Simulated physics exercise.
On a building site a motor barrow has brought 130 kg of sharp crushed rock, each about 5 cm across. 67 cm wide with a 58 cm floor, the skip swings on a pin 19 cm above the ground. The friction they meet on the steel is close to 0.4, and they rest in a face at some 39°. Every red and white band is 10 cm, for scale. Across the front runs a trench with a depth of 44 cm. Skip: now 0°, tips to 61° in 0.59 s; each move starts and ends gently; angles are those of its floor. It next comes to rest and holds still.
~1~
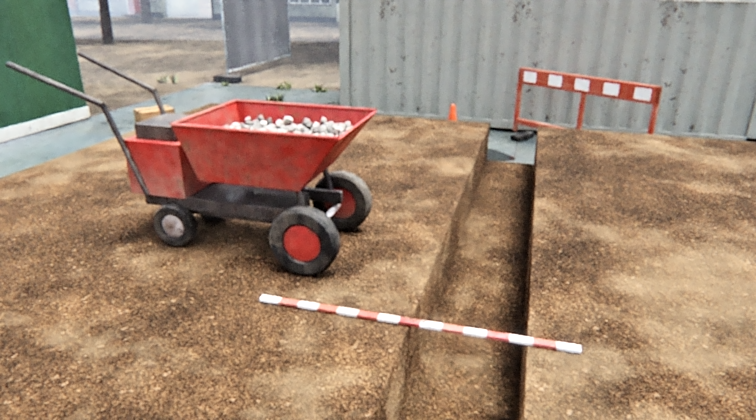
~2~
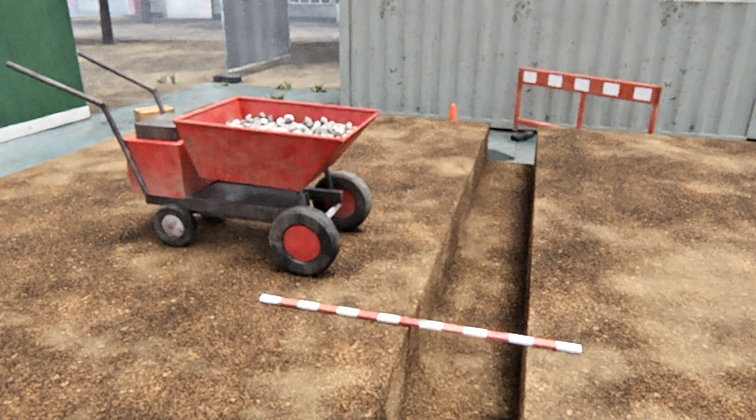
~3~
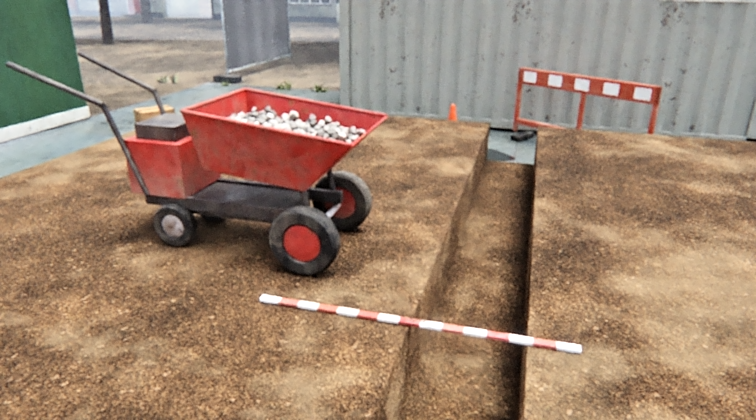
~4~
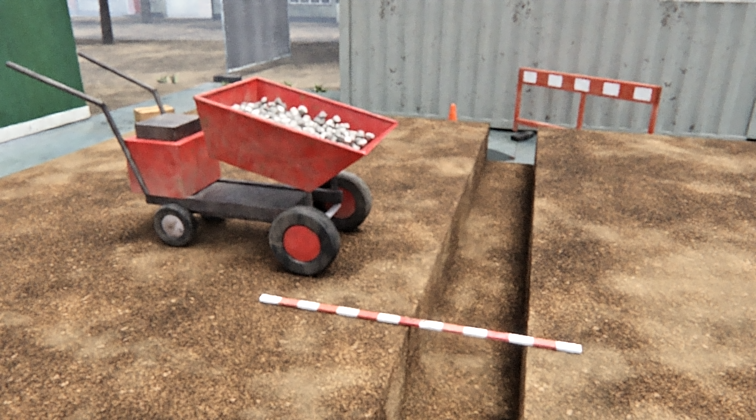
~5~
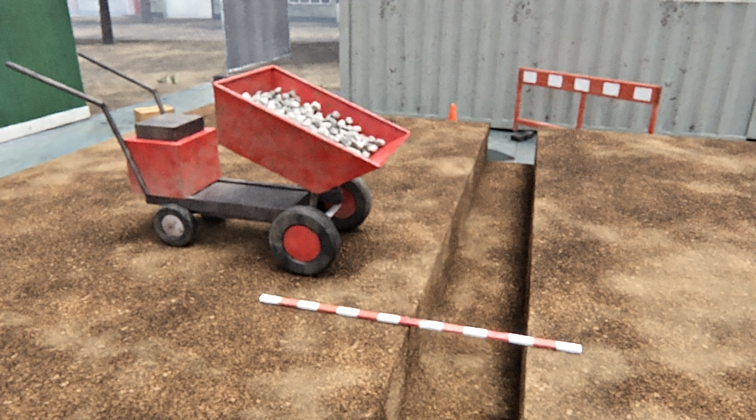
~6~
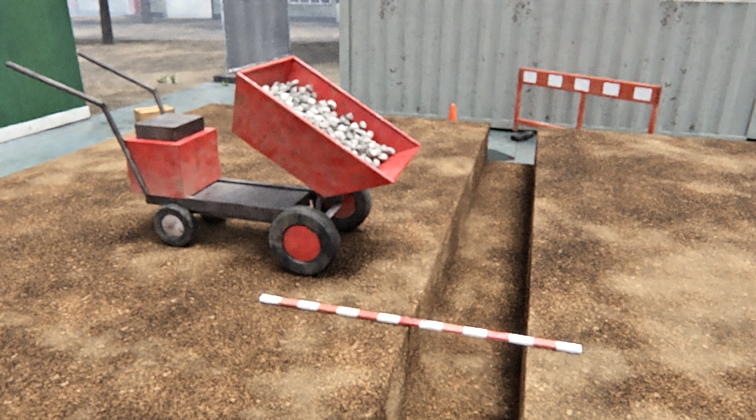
A red motor barrow loaded with pale crushed rock stands on brown earth at a building site, seen from slightly above. A narrow trench runs to its right, with a red and white banded pole lying across it, a barrier and small orange cone behind, and a grey corrugated wall beyond. The skip tilts gently, then steadily steeper toward the right, its rear rising, while the barrow and camera stay still.
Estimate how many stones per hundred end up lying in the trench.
58 %.
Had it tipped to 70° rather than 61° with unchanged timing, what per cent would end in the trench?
I'd expect around 95 in a hundred.
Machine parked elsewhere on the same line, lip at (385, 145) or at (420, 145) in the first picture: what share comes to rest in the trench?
First place roughly 40%, second roughly 20%.
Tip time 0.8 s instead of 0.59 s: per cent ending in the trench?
Expected share: Around 45%.
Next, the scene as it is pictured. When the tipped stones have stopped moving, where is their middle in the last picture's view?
Around (490, 336).
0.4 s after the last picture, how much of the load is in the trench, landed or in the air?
About 5 per cent by then.
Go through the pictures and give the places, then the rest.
In the first picture, the skip is at 0°, its lip at (338, 139); the top of the load is at (332, 127).
The second picture shows lip at (342, 140), floor tilted 2°, highest stones at (272, 124).
In the third picture, the skip is at 7°, its lip at (351, 146); the top of the load is at (257, 116).
In the fourth picture, the skip is at 14°, its lip at (364, 154); the top of the load is at (258, 107).
In the fifth picture, the skip is at 22°, its lip at (379, 167); the top of the load is at (268, 96).
In the sixth picture, the skip is at 31°, its lip at (392, 183); the top of the load is at (283, 88).
Then, 0.1 s after the last picture the floor is at 51°, 100 % in the skip; the foremost stones are at (400, 186).
Then, 0.4 s after the last picture the floor is at 61°, 95 % in the skip, 5 % in the trench; the foremost stones are at (461, 248).
Then, 0.7 s after the last picture the floor is at 61°, 54 % in the skip, 45 % in the trench, 1 % past the trench; the foremost stones are at (540, 298).
Then, 2.7 s after the last picture the floor is at 61°, 42 % in the skip, 58 % in the trench, 1 % past the trench; the foremost stones are at (557, 300).
